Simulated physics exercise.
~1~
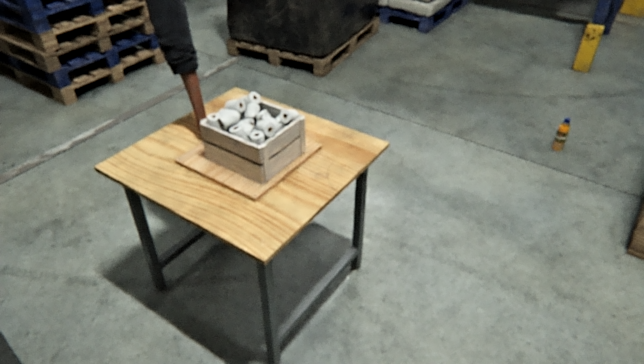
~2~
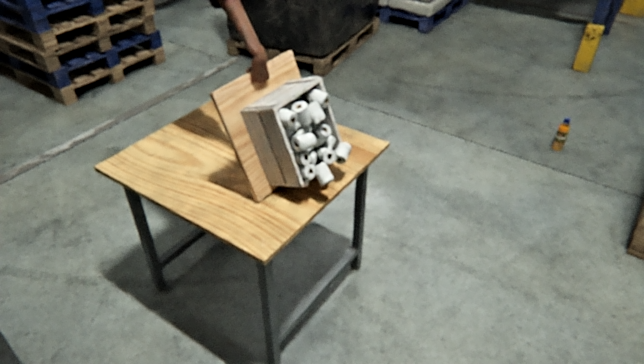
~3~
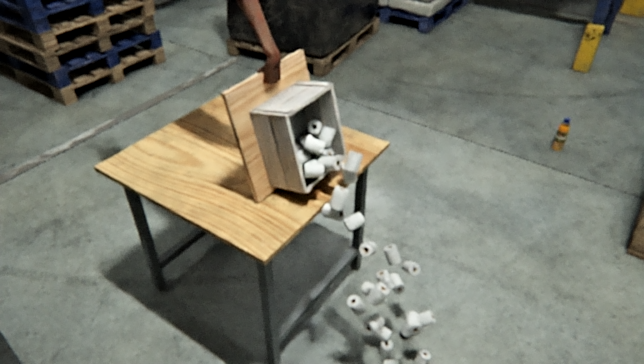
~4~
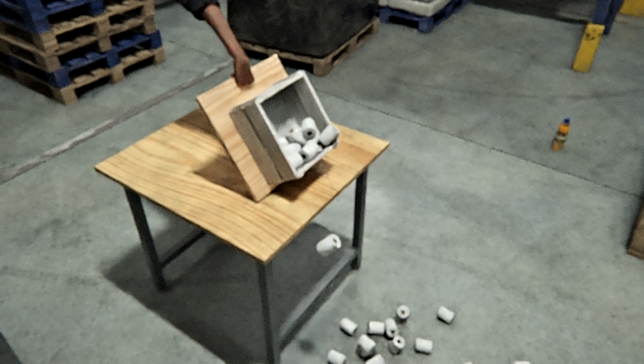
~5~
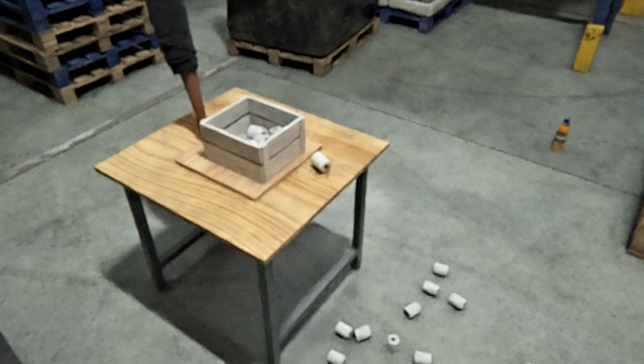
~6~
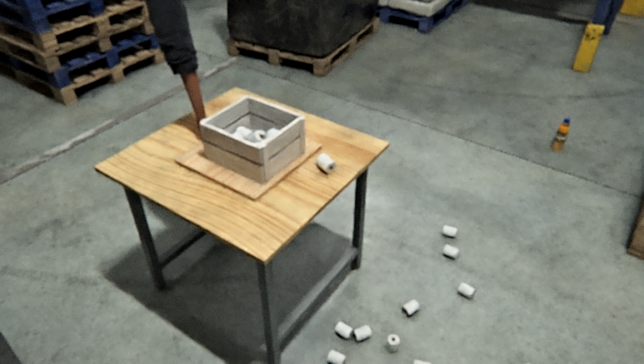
White paper rolls spilling onto a concrete floor as a hand tilts a boxed board, then lowers it, leaving some inside.
